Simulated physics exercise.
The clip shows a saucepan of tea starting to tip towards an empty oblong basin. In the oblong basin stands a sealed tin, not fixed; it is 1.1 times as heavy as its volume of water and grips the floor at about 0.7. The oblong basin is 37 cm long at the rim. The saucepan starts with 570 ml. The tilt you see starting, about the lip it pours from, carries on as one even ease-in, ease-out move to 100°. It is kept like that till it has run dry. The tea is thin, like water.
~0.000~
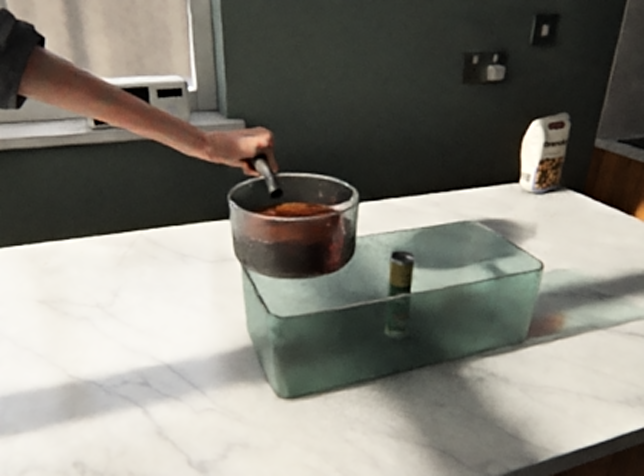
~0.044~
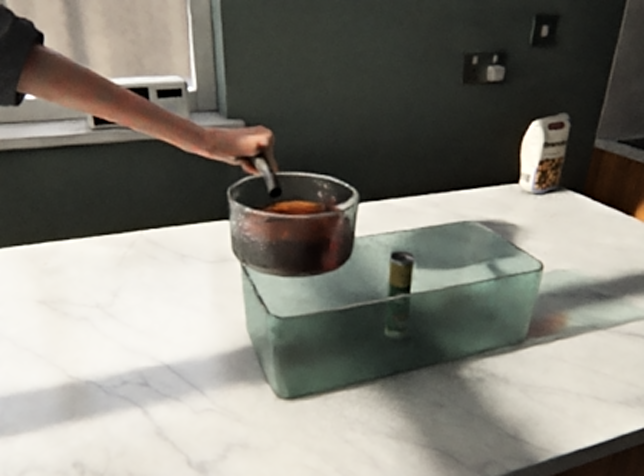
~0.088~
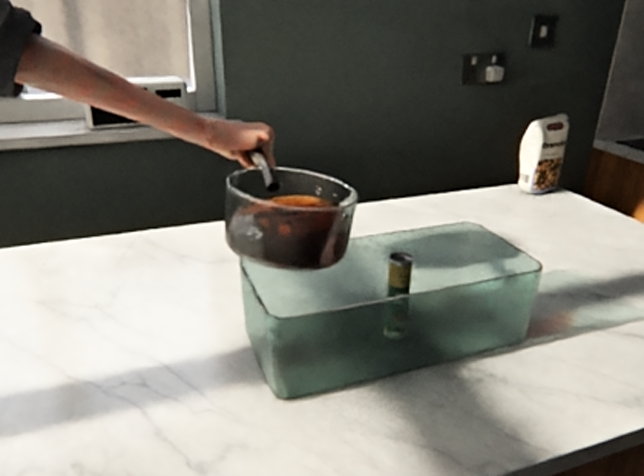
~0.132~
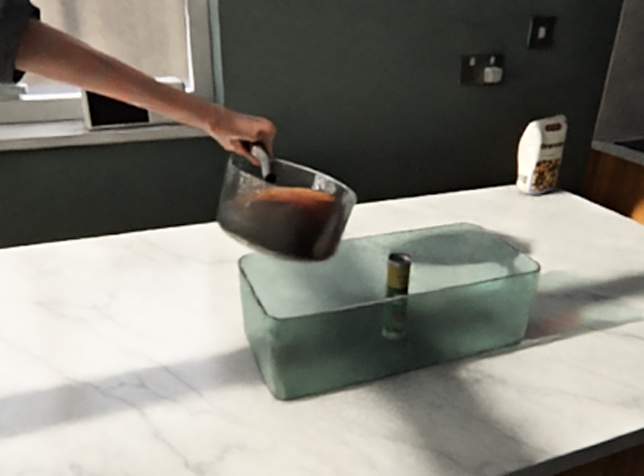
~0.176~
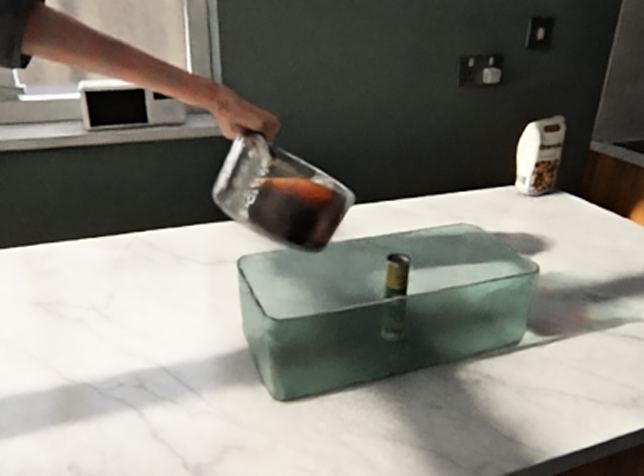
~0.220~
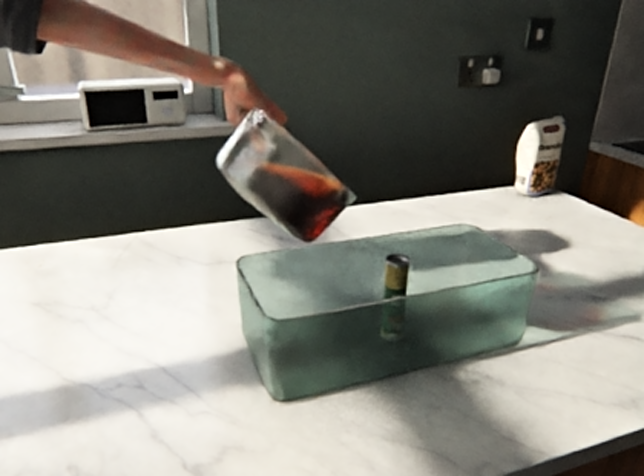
At first, a hand coming from the left holds a clear saucepan of reddish-brown tea level above a pale green, see-through oblong basin with a small tin standing in it. The hand then lifts the handle, tilting the saucepan rightward, slightly and then steeply, while the tea shifts towards its lower right rim.
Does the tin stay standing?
The tin keeps standing.
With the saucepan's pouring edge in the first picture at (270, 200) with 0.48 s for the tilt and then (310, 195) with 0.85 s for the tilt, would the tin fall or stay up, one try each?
First it falls; then it goes over.
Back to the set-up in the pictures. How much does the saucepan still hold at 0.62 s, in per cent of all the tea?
About 7 per cent.
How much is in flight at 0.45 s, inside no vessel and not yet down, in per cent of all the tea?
Near 54 in a hundred.
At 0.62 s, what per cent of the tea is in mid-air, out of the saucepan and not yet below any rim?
Near 18 in a hundred.
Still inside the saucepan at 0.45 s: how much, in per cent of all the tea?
Near 42 in a hundred.
After 0.45 s the tilt is 99° and 42 per cent is still to pour; the tin stands where it began.
After 0.62 s the tilt is 100° and 7 per cent is still to pour; the tin stands where it began.
After 0.79 s the tilt is 100° and 1 per cent is still to pour; the tin stands where it began.
After 0.98 s the tilt is 100° and 0 per cent is still to pour; the tin stands where it began.
In the end the tin stands where it began.
